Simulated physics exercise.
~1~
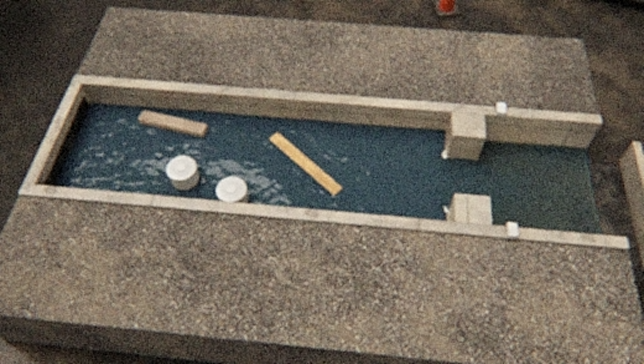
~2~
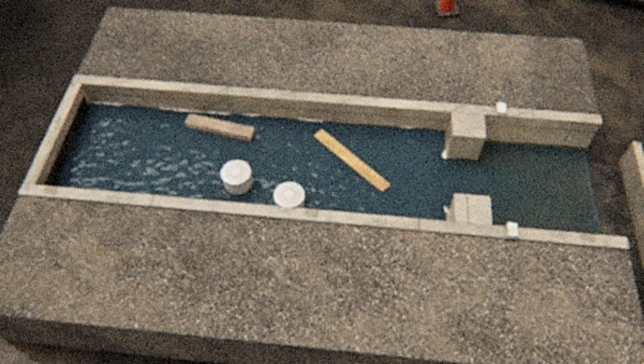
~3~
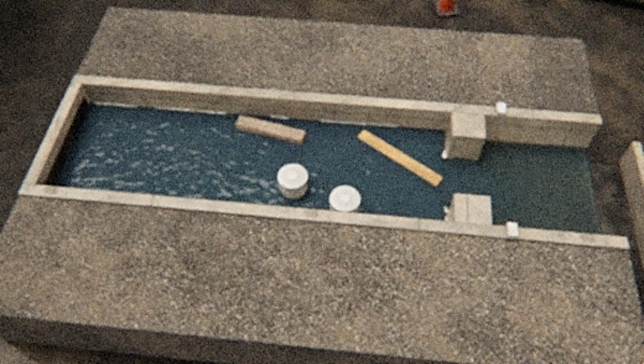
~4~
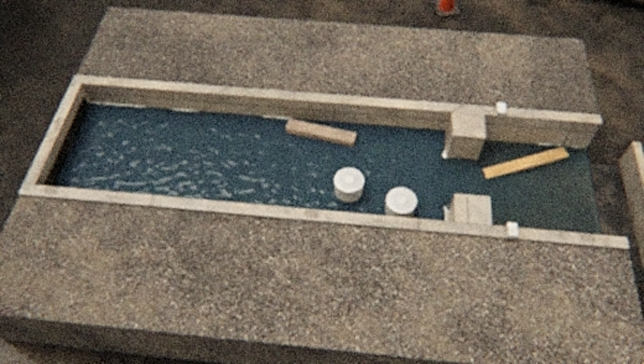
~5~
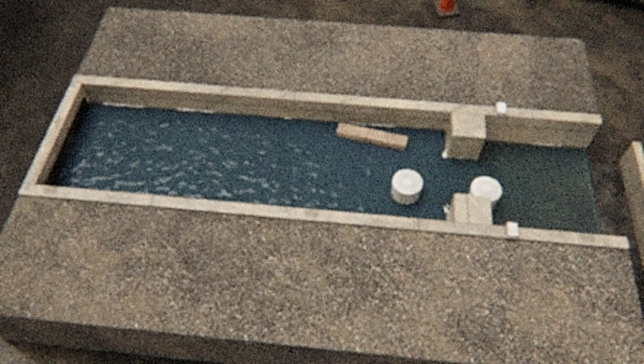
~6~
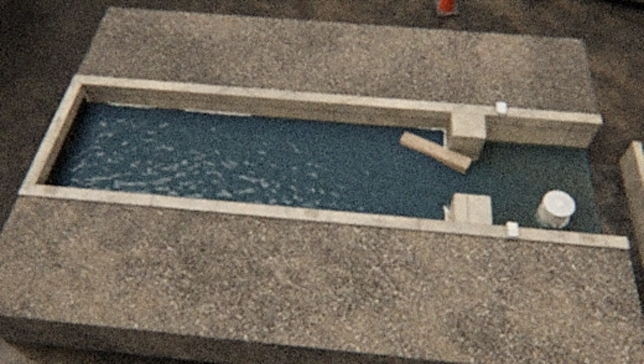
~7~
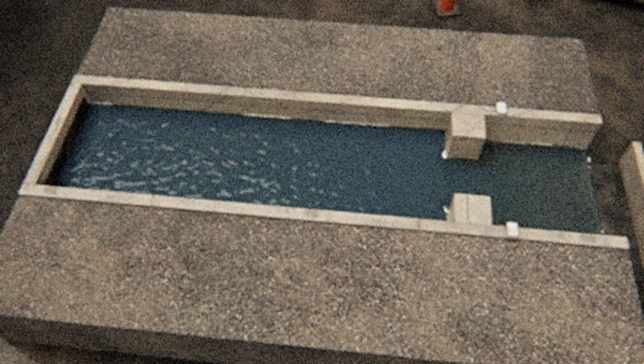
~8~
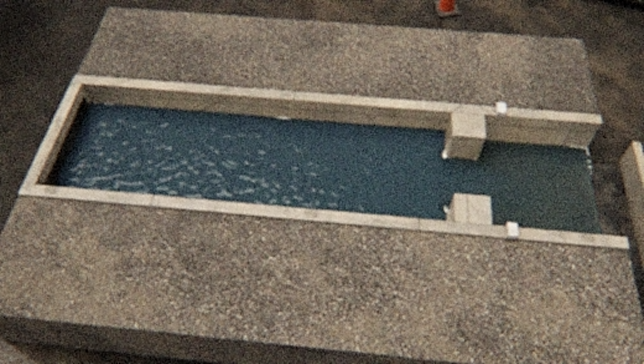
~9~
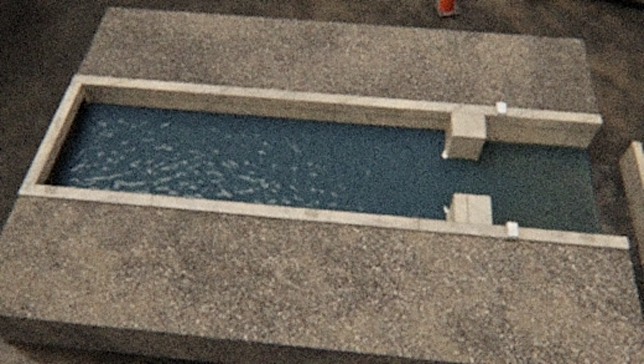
Two white round floats and two wooden pieces, a pinkish-brown beam and a yellowish plank, drift right along a dark blue channel, seen from above at an angle. Pale walls line the water between slabs of speckled grey-brown ground, and two pale blocks narrow it near the white posts at right. The plank leads, swings around as it passes between the blocks, and leaves at the right end. The front float slips past the lower block, followed by the other float, while the beam tilts against the upper block. Finally all four are gone, leaving only rippling water.
